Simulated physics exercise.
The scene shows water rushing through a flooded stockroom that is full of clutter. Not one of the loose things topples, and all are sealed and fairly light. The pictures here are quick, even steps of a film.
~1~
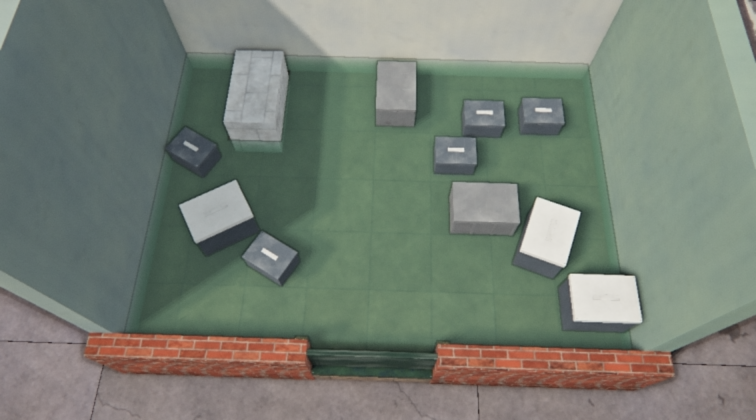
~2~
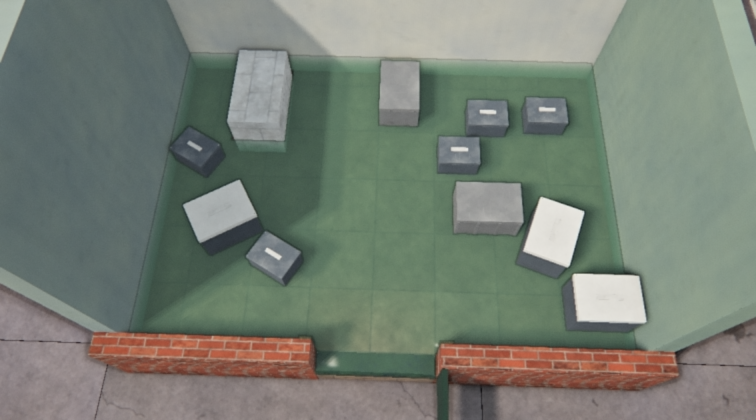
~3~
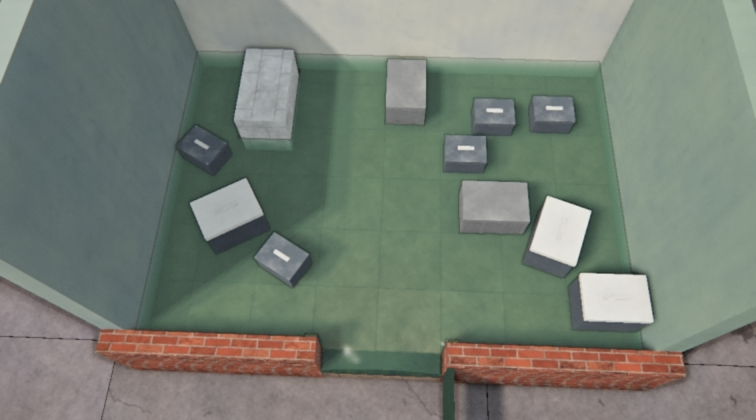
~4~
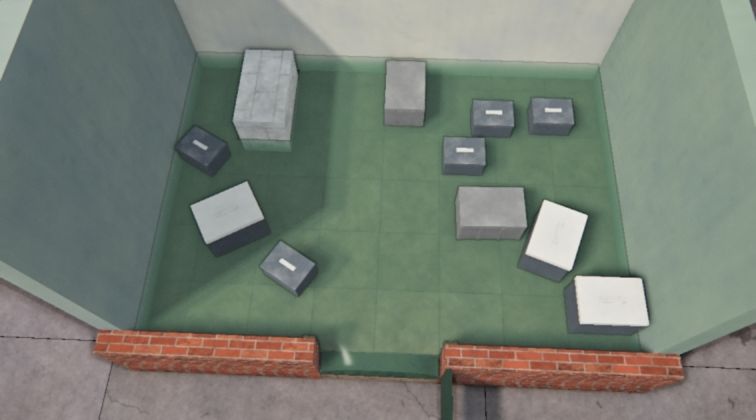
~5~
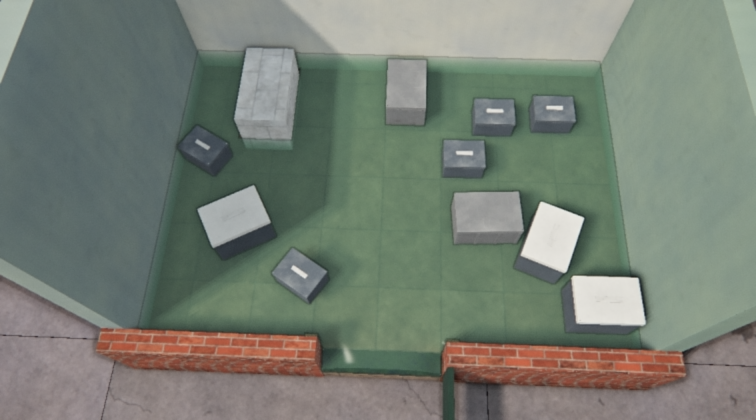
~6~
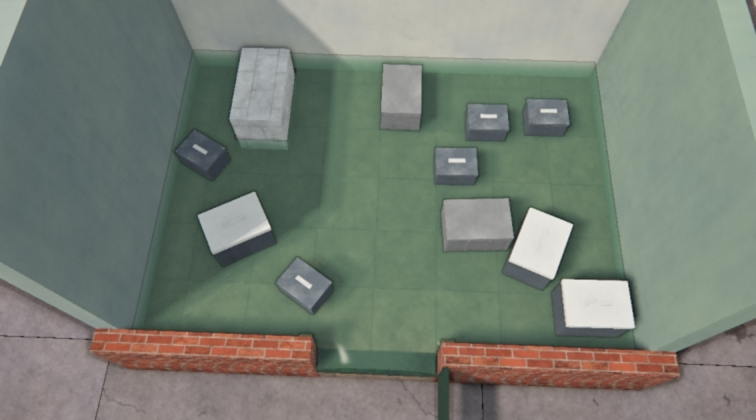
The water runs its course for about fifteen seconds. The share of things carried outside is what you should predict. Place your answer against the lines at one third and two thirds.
It sits between the two lines.
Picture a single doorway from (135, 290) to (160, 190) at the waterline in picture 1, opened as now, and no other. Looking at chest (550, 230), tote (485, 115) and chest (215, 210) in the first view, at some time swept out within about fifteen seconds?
Same order as asked: Never leaves, never leaves, exits.
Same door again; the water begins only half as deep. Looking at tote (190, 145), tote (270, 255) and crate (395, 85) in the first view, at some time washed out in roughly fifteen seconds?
Going through them: Never leaves, then leaves the room, then never leaves.
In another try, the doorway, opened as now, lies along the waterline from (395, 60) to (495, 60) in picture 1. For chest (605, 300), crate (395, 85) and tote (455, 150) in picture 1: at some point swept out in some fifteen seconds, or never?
The first one never exits, the second exits, the third exits.
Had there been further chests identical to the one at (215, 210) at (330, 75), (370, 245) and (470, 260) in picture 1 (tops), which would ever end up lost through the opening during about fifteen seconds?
In that order: Kept in, yes, carried outside.
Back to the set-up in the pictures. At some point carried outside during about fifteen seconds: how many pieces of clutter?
So, 6 of them.
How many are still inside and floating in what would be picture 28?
6.
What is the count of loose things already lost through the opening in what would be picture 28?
I get 4.
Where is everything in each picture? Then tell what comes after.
The first frame shows a tote at (270, 255), afloat; a crate at (486, 202) floats; 0 of 10 have shifted.
The second frame shows a tote at (273, 254) floats; a crate at (490, 202) floats; 0 of 10 have shifted.
The third frame shows a tote at (282, 256) floats, close to its start; a crate at (496, 201) floats; 0 of 10 have shifted.
The fourth frame shows a tote at (288, 265), afloat, close to its start; a crate at (493, 206) floats, close to its start; 1 of 10 have shifted.
The fifth frame shows a tote at (299, 272), afloat, close to its start; a crate at (489, 211), afloat, close to its start; 6 of 10 have shifted.
The sixth frame shows a tote at (304, 282) floats, a stride from its start; a crate at (478, 219) floats, close to its start; 9 of 10 have shifted.
A moment on, 0 of 10 are out; 10 afloat.
Next, 1 of 10 are out; 9 afloat.
Later, 4 of 10 are out; 6 afloat.
In the end, 6 of 10 are out; 4 afloat.
